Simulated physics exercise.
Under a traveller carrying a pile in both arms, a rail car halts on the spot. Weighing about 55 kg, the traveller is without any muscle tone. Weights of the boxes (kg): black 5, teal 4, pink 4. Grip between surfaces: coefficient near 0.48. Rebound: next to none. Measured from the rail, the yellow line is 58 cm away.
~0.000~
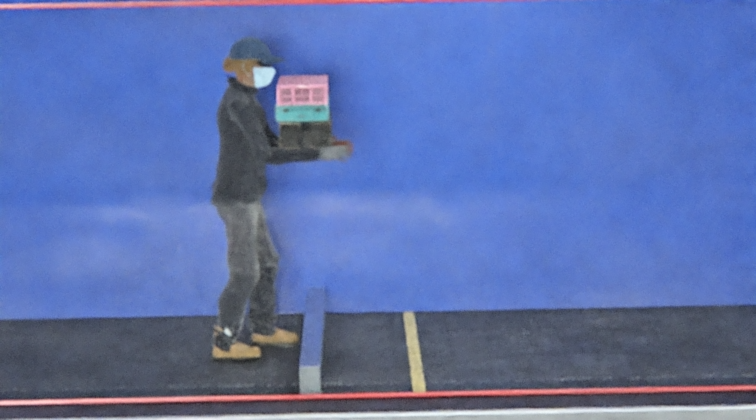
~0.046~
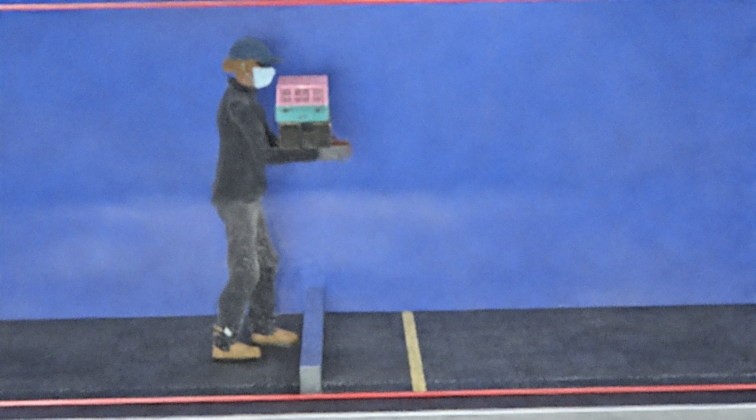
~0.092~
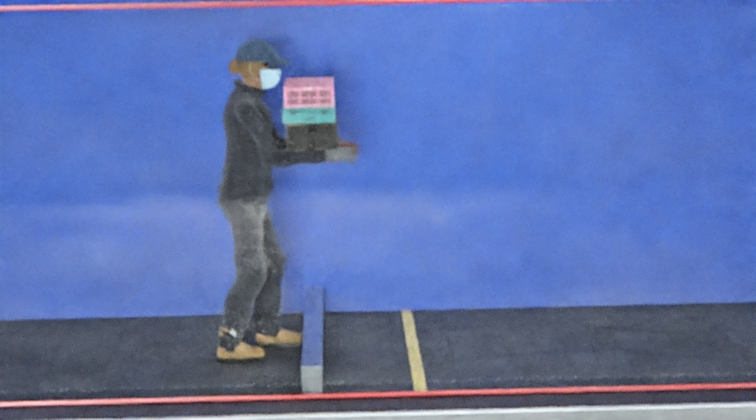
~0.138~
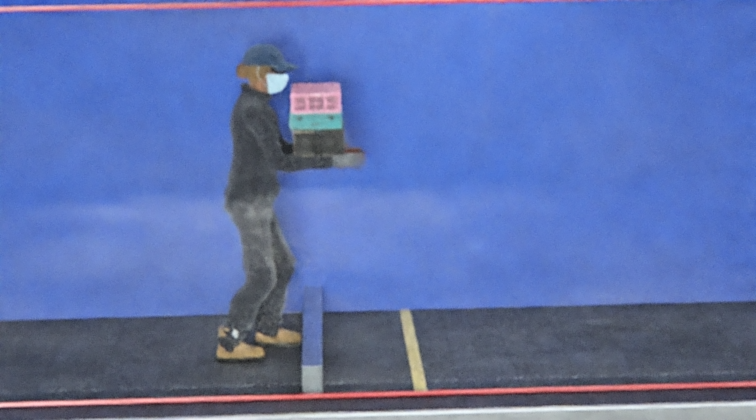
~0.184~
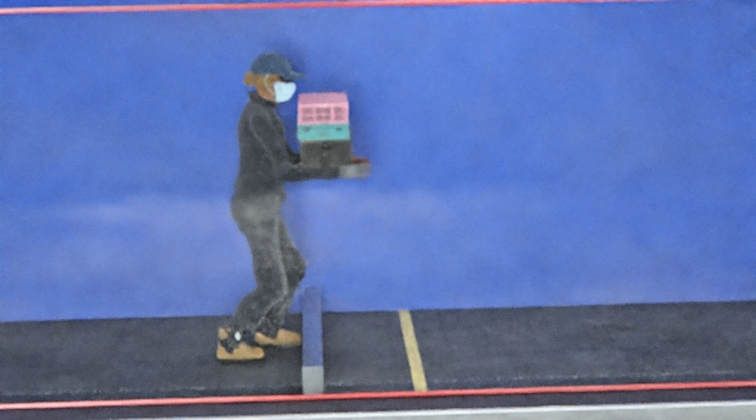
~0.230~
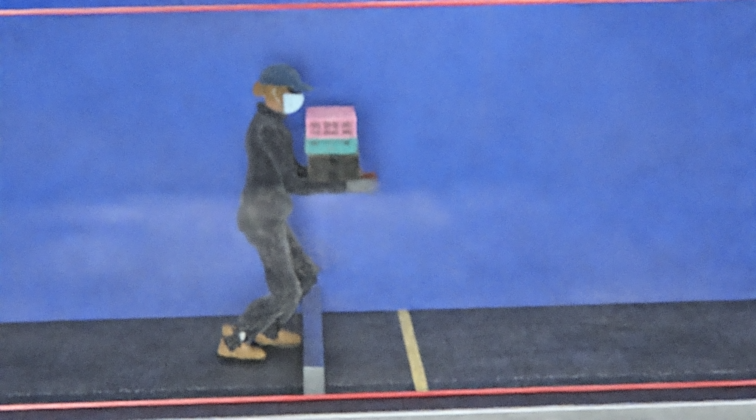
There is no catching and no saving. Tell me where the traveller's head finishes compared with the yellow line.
Final spot: Nearer than the line.
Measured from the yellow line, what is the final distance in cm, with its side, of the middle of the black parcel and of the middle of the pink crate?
Result: Black parcel = 20 cm short, pink crate = 60 cm past.
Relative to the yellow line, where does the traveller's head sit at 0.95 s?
Some 20 cm short of it.
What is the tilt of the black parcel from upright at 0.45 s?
It is tilted some 20°.
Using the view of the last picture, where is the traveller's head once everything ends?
I'd put it somewhere close to (372, 289).
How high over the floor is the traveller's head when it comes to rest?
35 cm up.
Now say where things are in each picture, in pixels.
Traveller's head (245, 75), black parcel (306, 130), teal toolbox (303, 108), yellow line (417, 376), in the first picture.
Traveller's head (245, 75), black parcel (306, 130), teal toolbox (303, 109), in the second picture.
Traveller's head (251, 77), black parcel (313, 131), teal toolbox (309, 110), in the third picture.
Traveller's head (258, 81), black parcel (319, 137), teal toolbox (316, 116), in the fourth picture.
Traveller's head (266, 89), black parcel (326, 147), teal toolbox (323, 126), in the fifth picture.
Traveller's head (274, 100), black parcel (333, 161), teal toolbox (330, 140), yellow line (419, 375). Everything loose set off at about 0.8 m/s, in the sixth picture.
After 0.45 s the traveller's head is 44 cm short of the yellow line, near (325, 186) in the last picture's view; the black parcel 24 cm short of the yellow line, tilted 20°.
After 0.65 s the traveller's head is 22 cm short of the yellow line, near (371, 282) in the last picture's view.
After 0.95 s the traveller's head is 21 cm short of the yellow line, near (372, 286) in the last picture's view; the black parcel 18 cm short of the yellow line, tilted 95°.
When all is still (1.9 s), black parcel stops short of the yellow line; teal toolbox crosses the yellow line; pink crate crosses the yellow line; traveller's head stops short of the yellow line.
